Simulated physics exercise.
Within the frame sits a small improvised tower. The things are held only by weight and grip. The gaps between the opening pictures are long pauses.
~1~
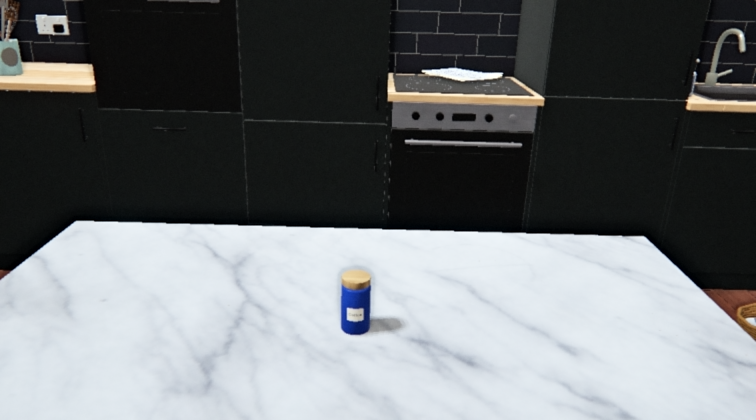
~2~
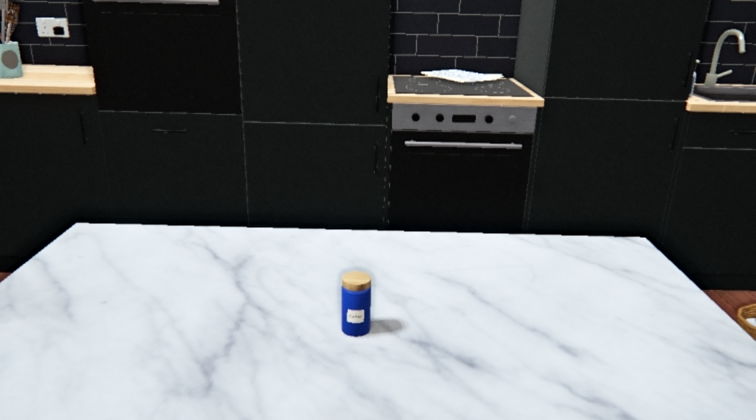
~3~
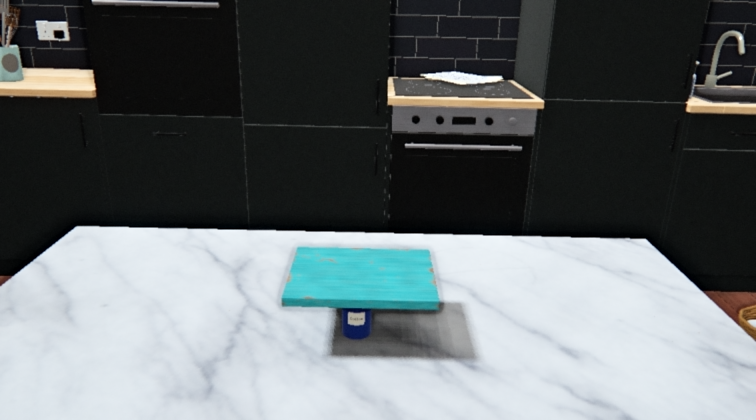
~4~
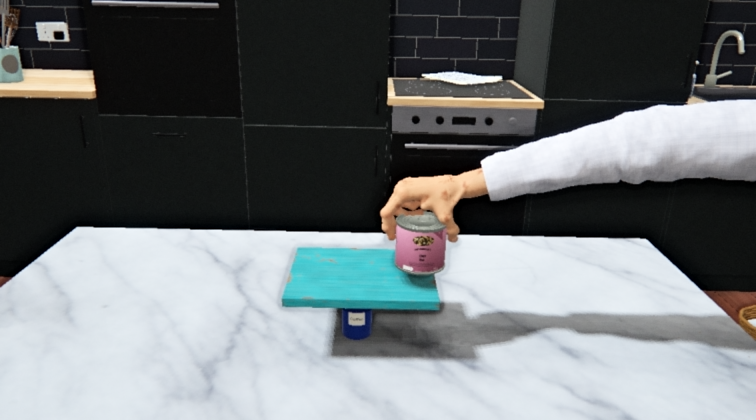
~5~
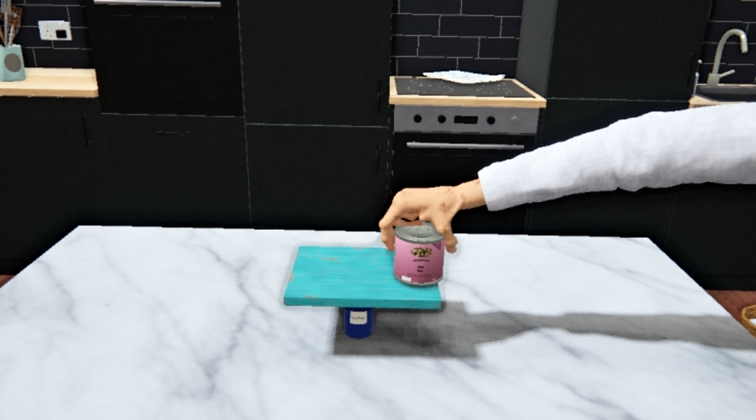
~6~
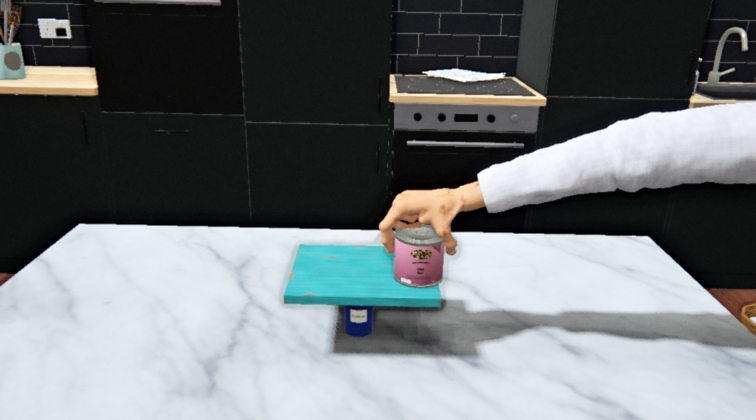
A turquoise board comes to rest on a small blue jar with a wooden lid, which at first stands alone on a white marble table, viewed from slightly above in a dark kitchen. Behind it are black cabinets, an oven and, at right, a sink. A white-sleeved arm from the right lowers a pink tin slightly onto the board's right side and keeps holding it.
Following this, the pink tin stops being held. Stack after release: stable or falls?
I predict the stack won't bear it.
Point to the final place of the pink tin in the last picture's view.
In the final view it sits at roughly (459, 322).
Then, 0.30 s past the last view, pink tin now fallen; turquoise board rocked 43° from its first pose.
Then, 0.40 s past the last view, turquoise board rocked 63° from its first pose.
Finally, fallen, pink tin; down or leaning hard in the stack, turquoise board; blue shaker still in place. Final places as the last picture's camera would see them, pink tin near (459, 322). The stack gives way.
